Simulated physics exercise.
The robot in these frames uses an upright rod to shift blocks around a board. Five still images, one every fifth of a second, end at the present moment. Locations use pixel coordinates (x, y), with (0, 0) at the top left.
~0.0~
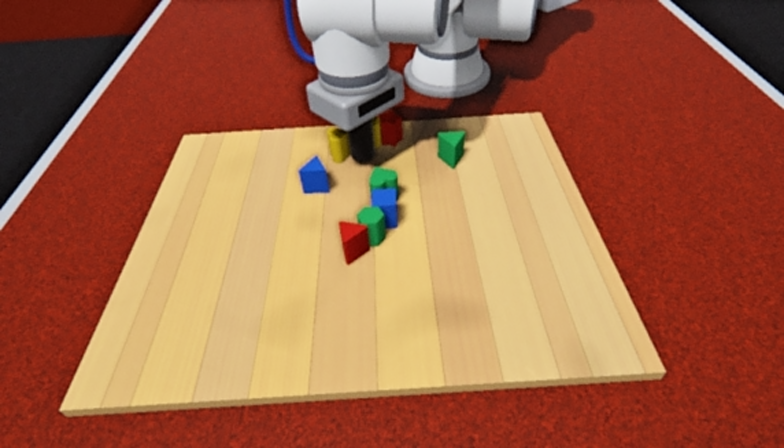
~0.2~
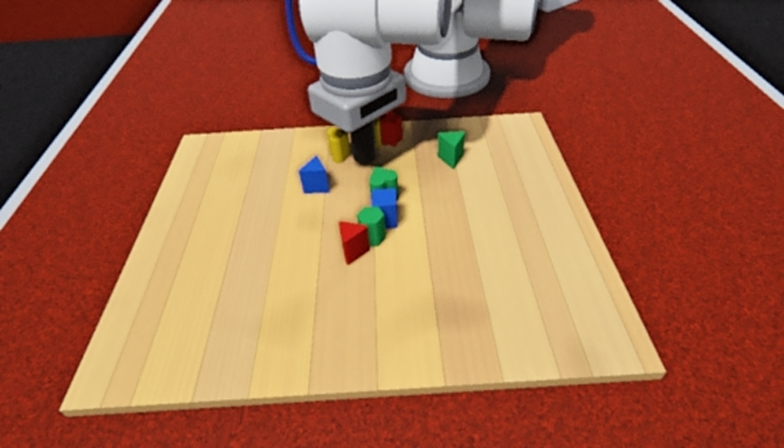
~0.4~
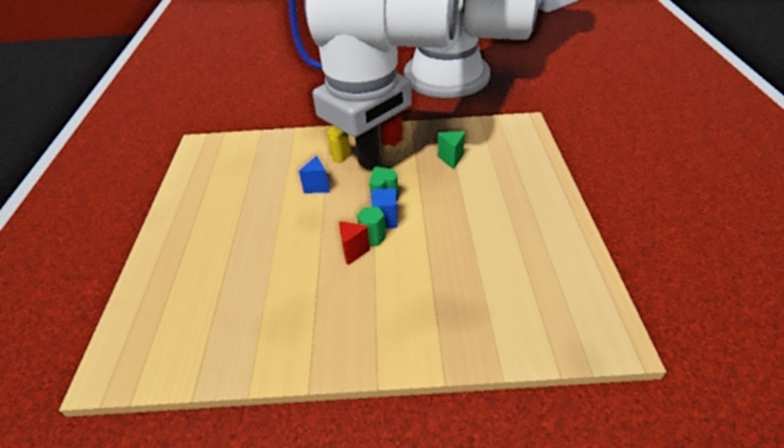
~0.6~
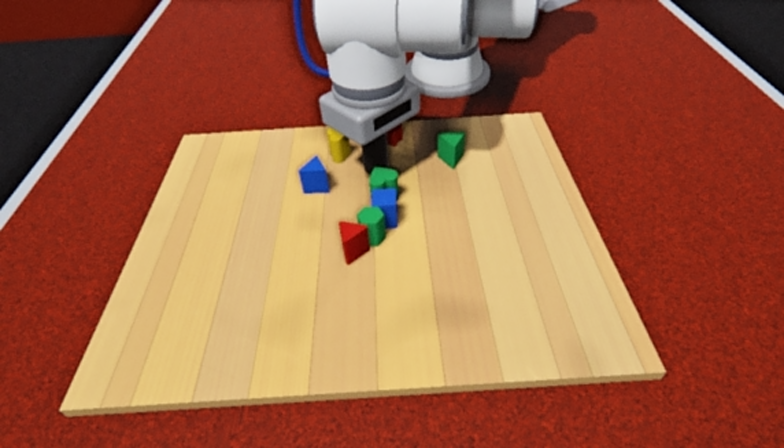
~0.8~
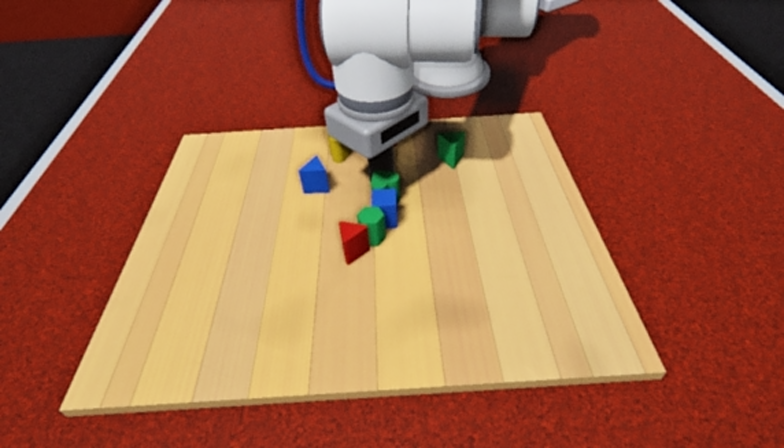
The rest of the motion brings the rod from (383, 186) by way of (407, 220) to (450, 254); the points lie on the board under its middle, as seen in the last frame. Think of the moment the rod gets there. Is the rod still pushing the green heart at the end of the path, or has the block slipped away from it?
It slides aside on the way.
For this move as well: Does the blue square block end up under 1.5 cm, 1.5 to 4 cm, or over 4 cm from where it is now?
Over 4 cm.
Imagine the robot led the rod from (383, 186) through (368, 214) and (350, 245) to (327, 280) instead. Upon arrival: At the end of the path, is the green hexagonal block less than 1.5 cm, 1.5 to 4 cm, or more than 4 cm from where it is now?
Middling, 1.5 to 4 cm.
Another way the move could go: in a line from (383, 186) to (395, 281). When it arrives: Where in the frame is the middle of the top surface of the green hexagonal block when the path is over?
The spot you're after is about (363, 253) in the image.
What follows on the original path. One third of the way, rod at (396, 204); red triangular piece at (346, 236), turned 50° clockwise; green hexagonal block at (373, 236), turned 55° clockwise; green heart at (400, 203), turned 15° anticlockwise; blue square block at (400, 224), turned 15° clockwise.
Two thirds of the way, rod at (421, 225); red triangular piece at (346, 236), turned 50° clockwise; green hexagonal block at (373, 237), turned 60° clockwise; green heart at (412, 228), turned 40° clockwise; blue square block at (403, 246).
At the end, rod at (450, 248); red triangular piece at (346, 236), turned 50° clockwise; green hexagonal block at (373, 237), turned 60° clockwise; green heart at (425, 244), turned 100° clockwise; blue square block at (398, 255), turned 30° clockwise.
